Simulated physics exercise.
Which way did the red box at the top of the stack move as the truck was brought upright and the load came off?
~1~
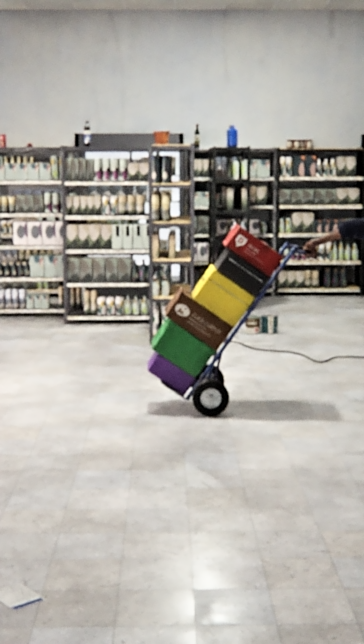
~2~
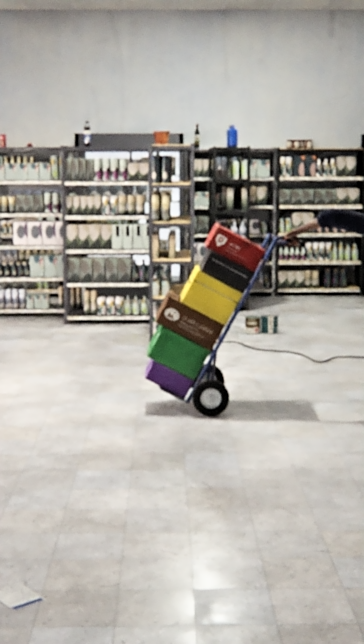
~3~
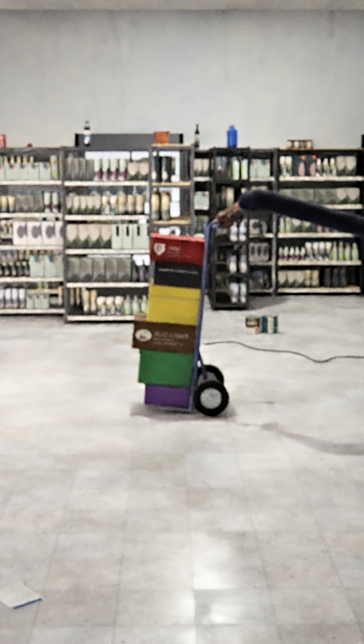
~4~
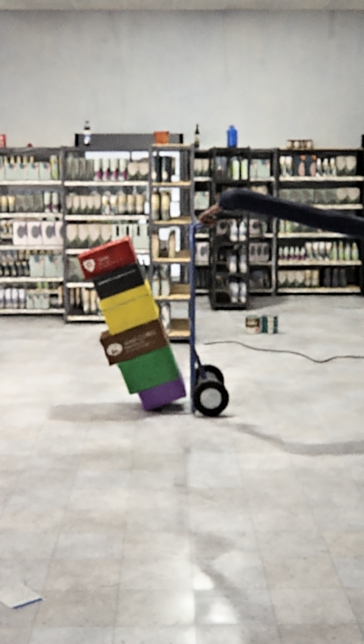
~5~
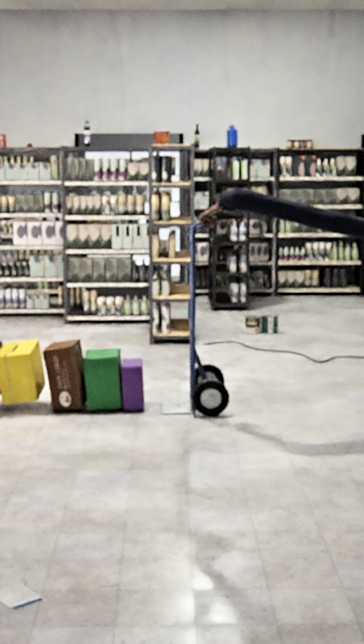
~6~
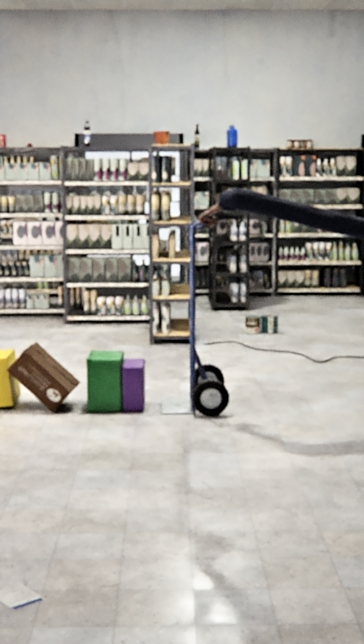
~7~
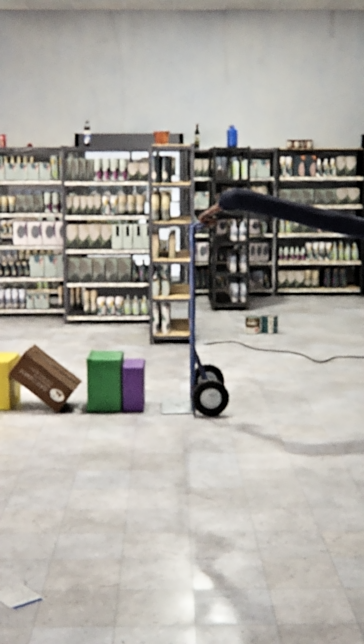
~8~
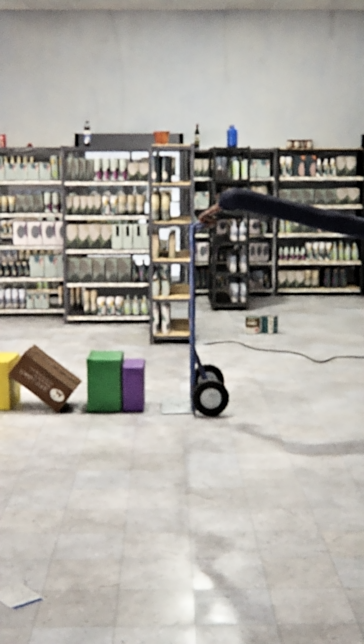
The red box moved to the left, going over with the rest of the stack.
